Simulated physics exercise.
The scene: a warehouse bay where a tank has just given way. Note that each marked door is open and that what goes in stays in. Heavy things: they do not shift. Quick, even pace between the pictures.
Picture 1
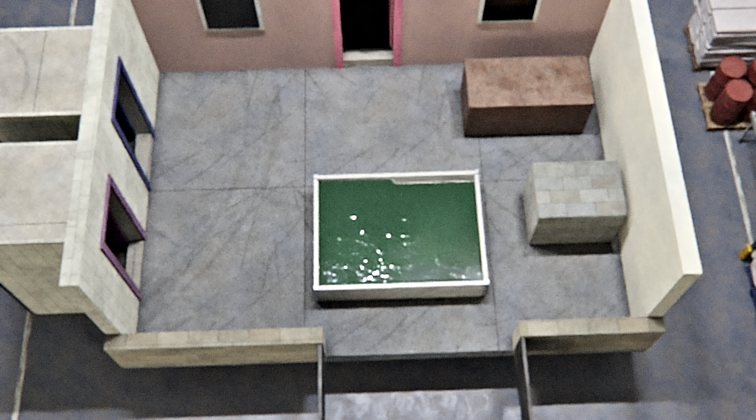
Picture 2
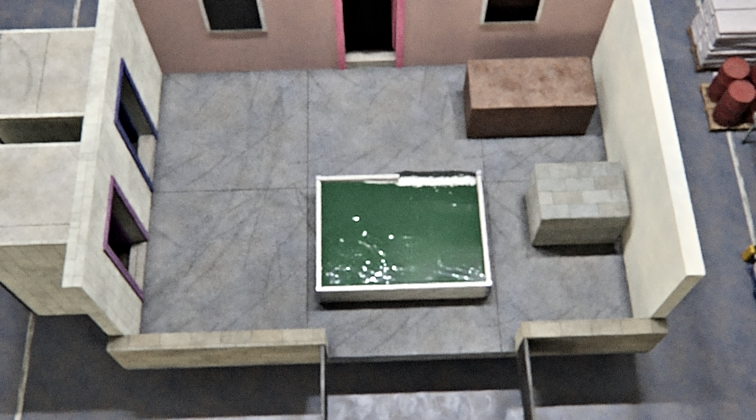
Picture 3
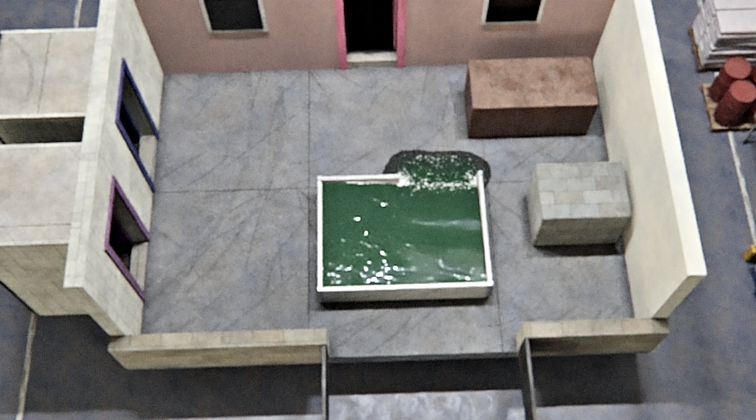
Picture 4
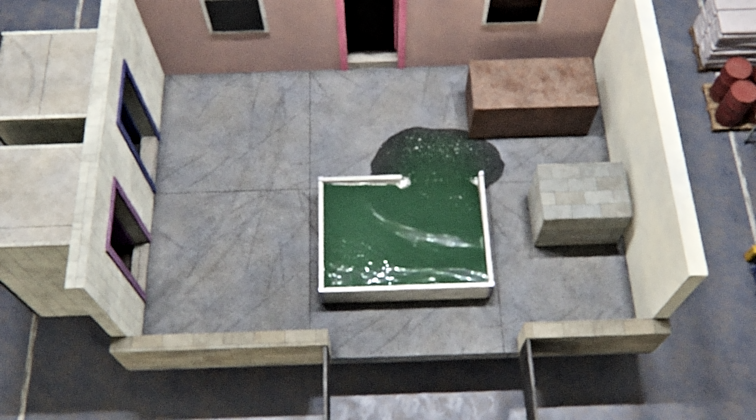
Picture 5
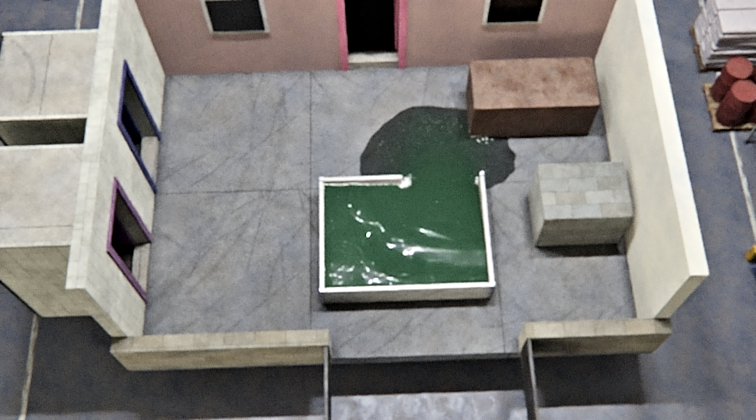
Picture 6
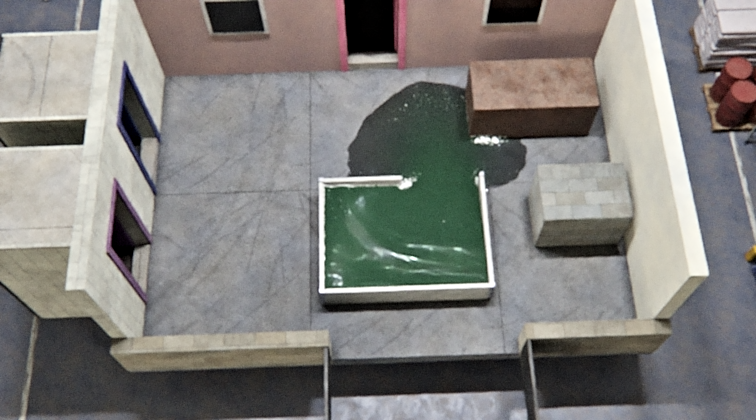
A tank of green water gives way at its far side and water spreads across the floor.
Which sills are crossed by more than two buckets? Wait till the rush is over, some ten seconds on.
At the end, the pink door will not go over two buckets, the purple door will not go over two buckets, the blue door will not go over two buckets.
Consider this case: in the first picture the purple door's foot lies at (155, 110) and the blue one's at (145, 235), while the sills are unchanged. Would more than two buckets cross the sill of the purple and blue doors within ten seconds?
In my view, the purple one tops the limit, while the blue one doesn't reach the mark.
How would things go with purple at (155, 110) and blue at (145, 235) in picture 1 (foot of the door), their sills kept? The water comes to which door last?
The door marked blue is last.
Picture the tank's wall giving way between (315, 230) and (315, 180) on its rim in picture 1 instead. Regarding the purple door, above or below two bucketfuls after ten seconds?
Purple door: Exceeds it.
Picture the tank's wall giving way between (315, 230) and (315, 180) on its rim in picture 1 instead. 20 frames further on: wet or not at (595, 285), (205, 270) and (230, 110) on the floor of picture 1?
Bone-dry, submerged, submerged.
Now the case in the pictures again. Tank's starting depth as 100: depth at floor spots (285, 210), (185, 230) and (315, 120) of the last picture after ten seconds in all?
Respectively near 6, 12 and 10 per cent.
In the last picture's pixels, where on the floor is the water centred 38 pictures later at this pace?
Roughly (397, 172).
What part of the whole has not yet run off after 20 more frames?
100 in a hundred.
A moment on, water covers 20 % of the floor; the pink door wet at the sill, nothing in, the purple door not reached, the blue door not reached.
Next, water covers 25 % of the floor; the pink door wet at the sill, nothing in, the purple door not reached, the blue door not reached.
Then, water covers 45 % of the floor; the pink door wet at the sill, nothing in, the purple door not reached, the blue door not reached.
Later, water covers 65 % of the floor; the pink door wet at the sill, nothing in, the purple door wet at the sill, nothing in, the blue door wet at the sill, nothing in.
In the end, water covers 95 % of the floor; the pink door wet at the sill, nothing in, the purple door wet at the sill, nothing in, the blue door wet at the sill, nothing in.
